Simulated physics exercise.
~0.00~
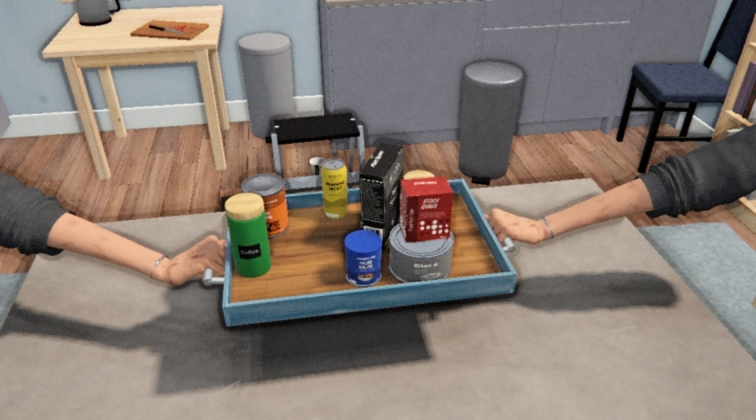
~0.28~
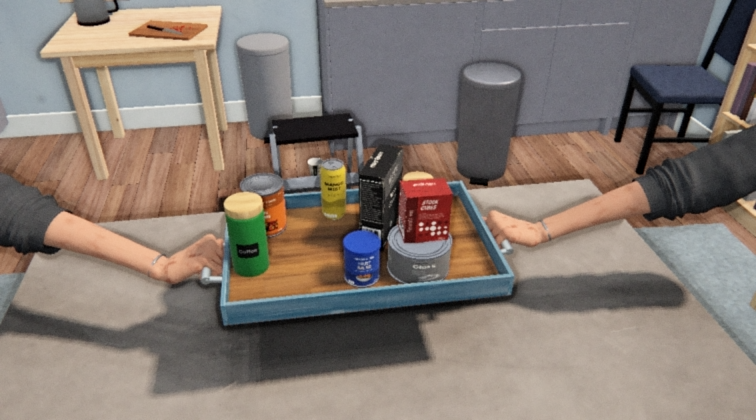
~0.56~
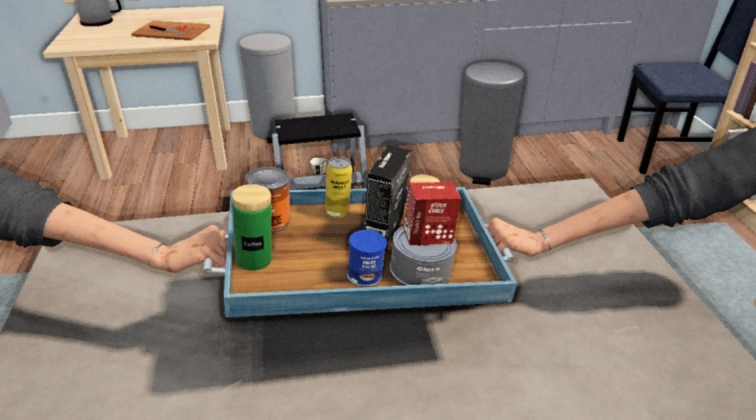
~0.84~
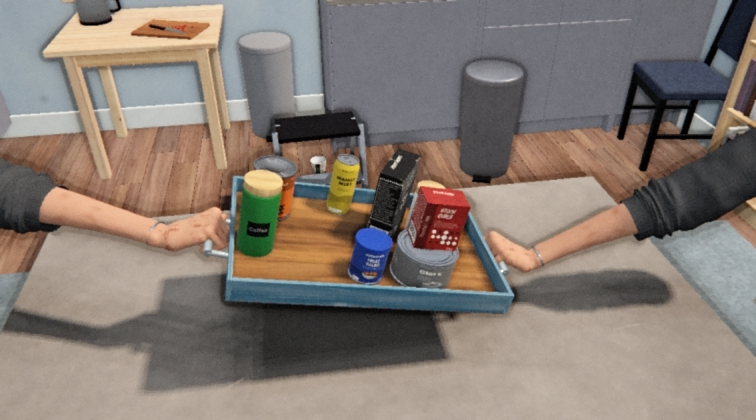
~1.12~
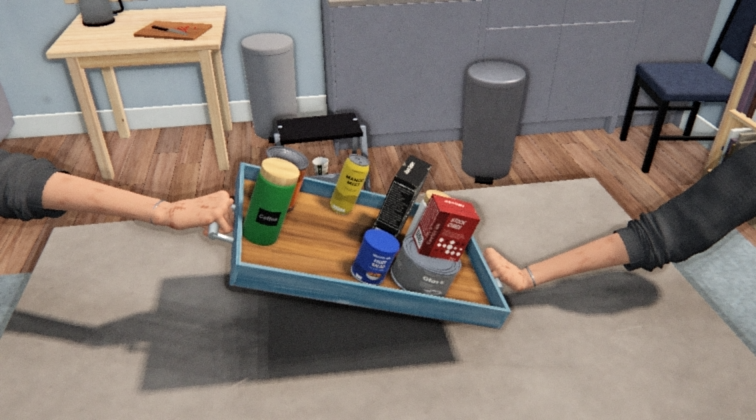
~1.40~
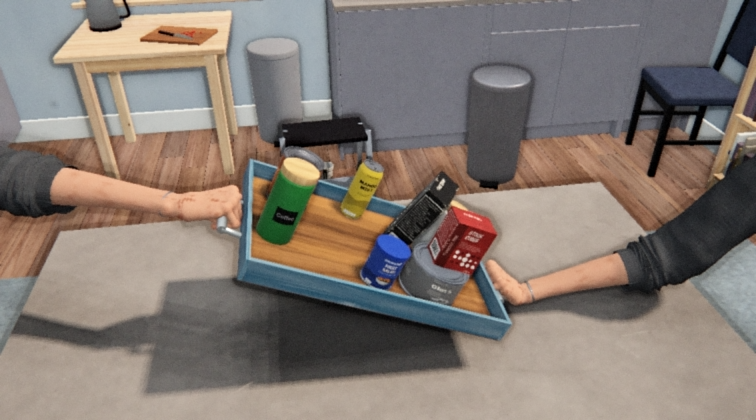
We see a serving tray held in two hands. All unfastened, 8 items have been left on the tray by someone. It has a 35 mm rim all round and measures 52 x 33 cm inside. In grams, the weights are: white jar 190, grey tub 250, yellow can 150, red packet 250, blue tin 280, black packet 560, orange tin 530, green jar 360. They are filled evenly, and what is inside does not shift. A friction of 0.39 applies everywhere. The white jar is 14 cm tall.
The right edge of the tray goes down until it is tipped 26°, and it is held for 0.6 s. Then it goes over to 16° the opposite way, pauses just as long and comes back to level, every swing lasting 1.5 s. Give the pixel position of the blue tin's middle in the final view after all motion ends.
(428, 258).
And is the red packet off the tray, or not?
When everything stops, the red packet is out of bounds.
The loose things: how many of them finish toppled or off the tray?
So, 4 in all.
Around 1.70 s, tray at 26°, right edge down; red packet now off the tray; blue tin shifted 7 cm near (415, 271); white jar tipped 64° against what carries it.
Around 2.10 s, tray at 26°, right edge down; blue tin shifted 11 cm near (431, 277); white jar tipped 61° against what carries it; black packet tipped 41° against what carries it.
Around 3.50 s, tray at 15°, left edge down; blue tin shifted 11 cm near (422, 249); green jar tipped 59° against what carries it; white jar tipped 55° against what carries it.
Finally (6.2 s), off the tray, red packet; on their side or leaning hard on the tray, white jar, black packet and green jar; not toppled but over 5 cm from the start, grey tub, yellow can, blue tin and orange tin. In the last view, blue tin near (428, 258).
